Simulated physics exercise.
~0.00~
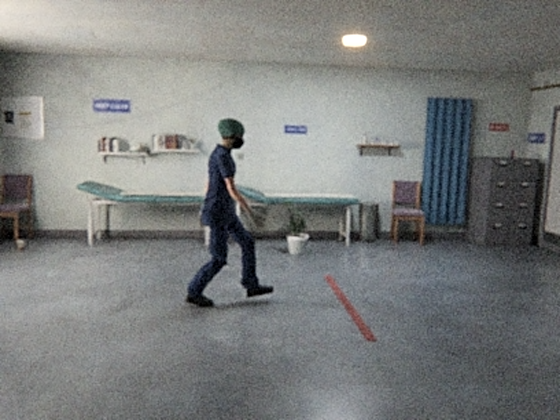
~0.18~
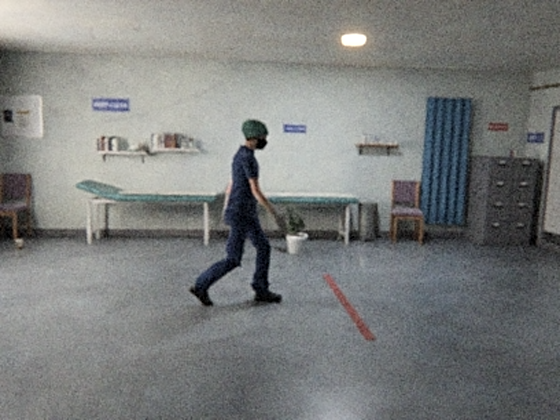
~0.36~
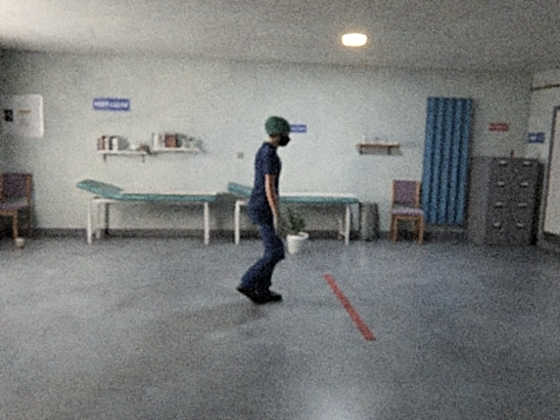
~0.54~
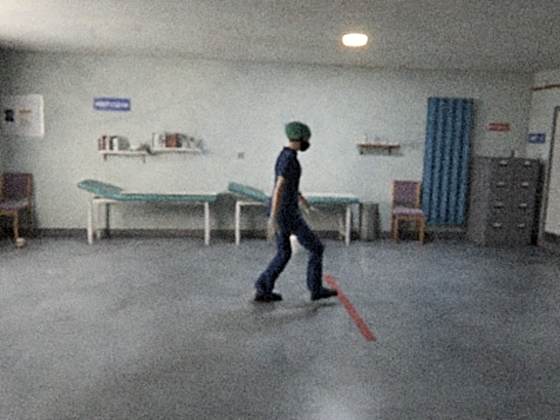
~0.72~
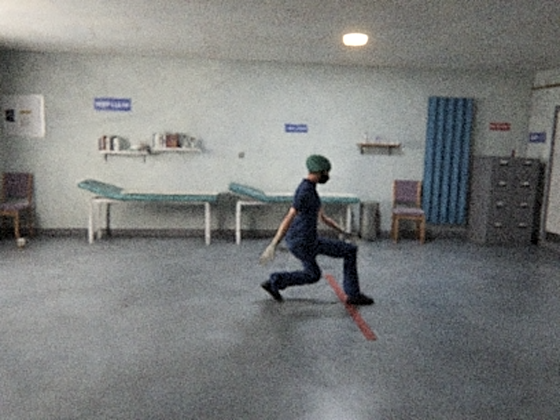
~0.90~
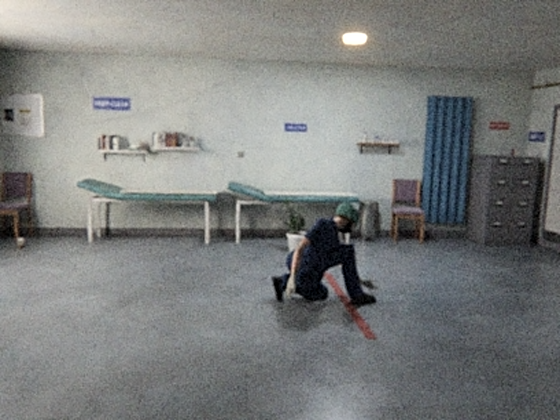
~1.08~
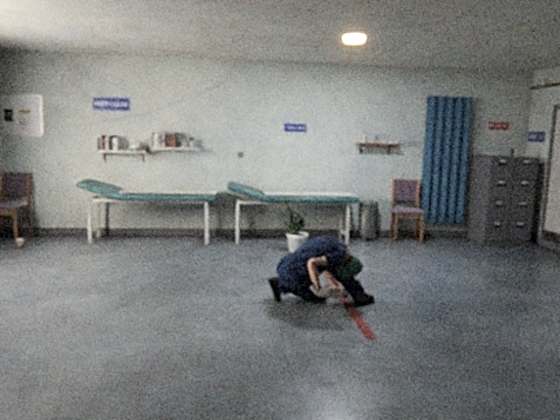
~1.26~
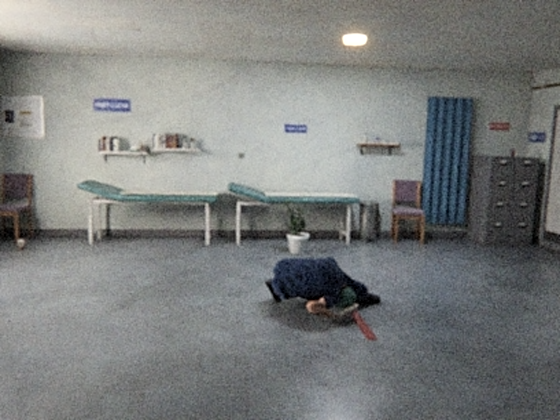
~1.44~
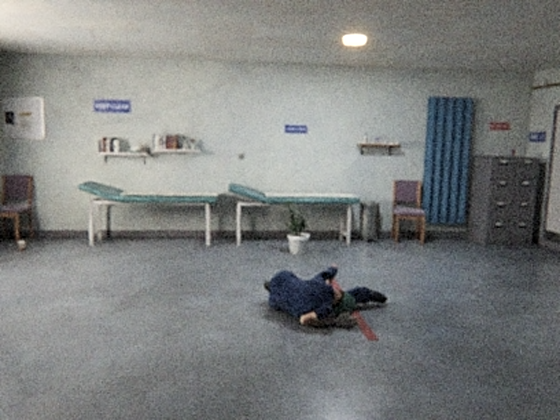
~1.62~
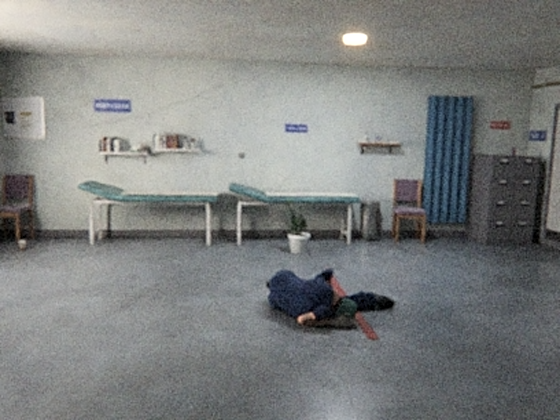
A person in dark blue scrubs, a green cap and a dark mask strides empty-handed from left to right across a grey-floored clinic room, seen side-on by a slightly swaying camera. Two green-topped couches, shelves, a potted plant, chairs, a blue curtain and grey cabinets line the pale wall behind. Nearing a red strip on the floor, the person sinks onto bent knees, folds forward and crumples down beside it. The body rolls onto its side and comes to lie still, with head, chest and hips all short of the strip.
